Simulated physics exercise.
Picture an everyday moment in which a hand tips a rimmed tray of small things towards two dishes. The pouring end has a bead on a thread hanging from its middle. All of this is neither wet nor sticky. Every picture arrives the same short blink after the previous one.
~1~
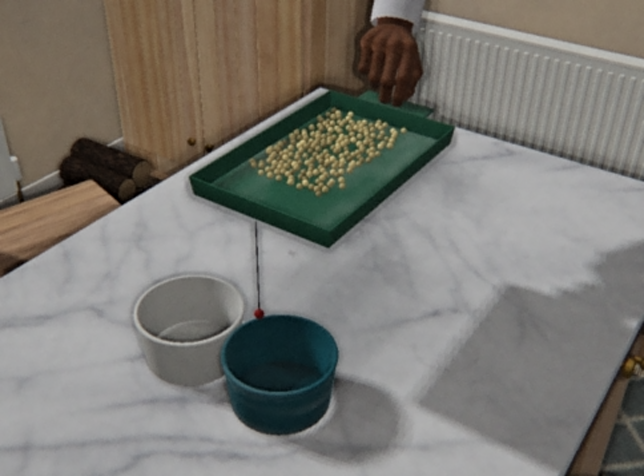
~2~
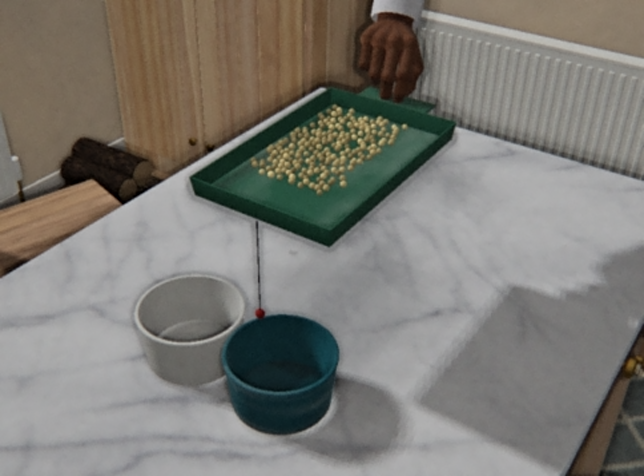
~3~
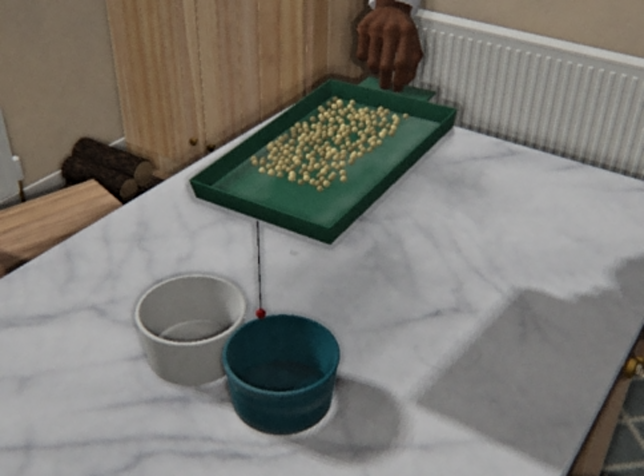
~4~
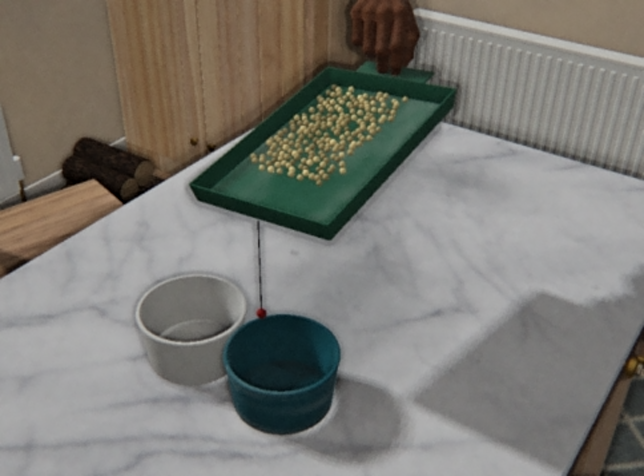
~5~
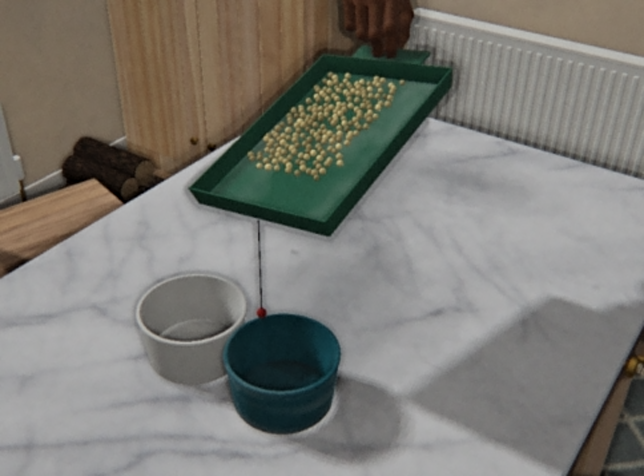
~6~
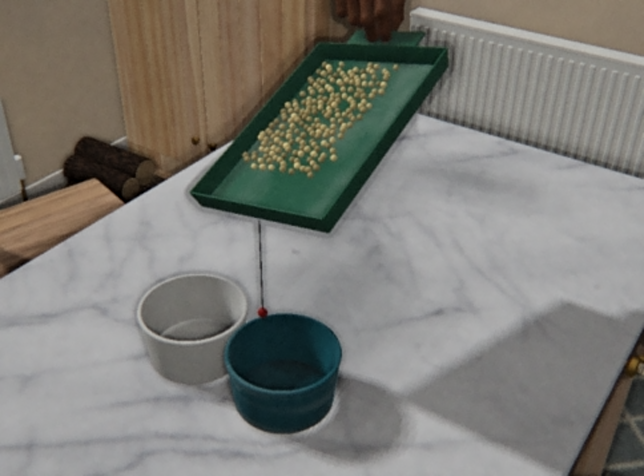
A green tray of small pale beans was gradually tilted by a hand raising its far end, and the beans began to shift on it, above a white dish and a teal one.
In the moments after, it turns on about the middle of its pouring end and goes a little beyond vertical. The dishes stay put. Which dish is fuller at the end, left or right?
The left dish.
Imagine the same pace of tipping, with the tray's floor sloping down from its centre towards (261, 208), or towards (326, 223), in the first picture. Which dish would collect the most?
First: The dish at left. Second: The dish at right.
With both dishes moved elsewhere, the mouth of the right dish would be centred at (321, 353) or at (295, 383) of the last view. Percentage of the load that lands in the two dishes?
First placement near 80 percent, second near 40 percent.
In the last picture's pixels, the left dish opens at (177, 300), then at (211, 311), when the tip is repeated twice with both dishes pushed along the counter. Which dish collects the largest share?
Try 1: The left-side dish; try 2: The left-side dish.
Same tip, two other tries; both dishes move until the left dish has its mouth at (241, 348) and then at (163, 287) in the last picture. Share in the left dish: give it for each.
That makes 0 per cent, followed by 50 per cent.
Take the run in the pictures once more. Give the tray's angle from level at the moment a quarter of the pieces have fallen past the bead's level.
I'd say close to 85 degrees.
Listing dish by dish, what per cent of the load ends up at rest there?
The share is 100 per cent in the left dish and 0 per cent in the right dish.
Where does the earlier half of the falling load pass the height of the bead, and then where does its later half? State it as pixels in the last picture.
Starting near (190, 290), moving on to near (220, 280).
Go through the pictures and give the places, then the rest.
Corners of the pouring end (193, 176) and (329, 228), level; middle of the load (333, 148), soya beans; left dish (155, 356); right dish (246, 405); bead on its thread (259, 314), in the first frame.
Corners of the pouring end (193, 176) and (329, 227), level; middle of the load (334, 146), in the second frame.
Corners of the pouring end (193, 179) and (329, 225), tipped barely, lowest at the left corner; middle of the load (335, 139), in the third frame.
Corners of the pouring end (193, 183) and (327, 222), tipped a little, lowest at the left corner; middle of the load (334, 130), in the fourth frame.
Corners of the pouring end (192, 187) and (324, 219), tipped clearly, lowest at the left corner; middle of the load (331, 120), in the fifth frame.
Corners of the pouring end (193, 191) and (321, 216), tipped clearly, lowest at the left corner; middle of the load (324, 113), roughly two thirds on the move; left dish (159, 354); right dish (249, 403), in the sixth frame.
Just after the last frame, tray tipped steeply; almost all on the tray; about a tenth in the air.
A moment on, tray tipped past a quarter turn; roughly half on the tray; roughly a third in the left dish; just a few outside both; about a tenth in the air.
Further on, tray tipped past a quarter turn; almost all in the left dish; just a few outside both.
When it is over, tray tipped past a quarter turn; not one in the right dish; almost all in the left dish; just a few outside both.
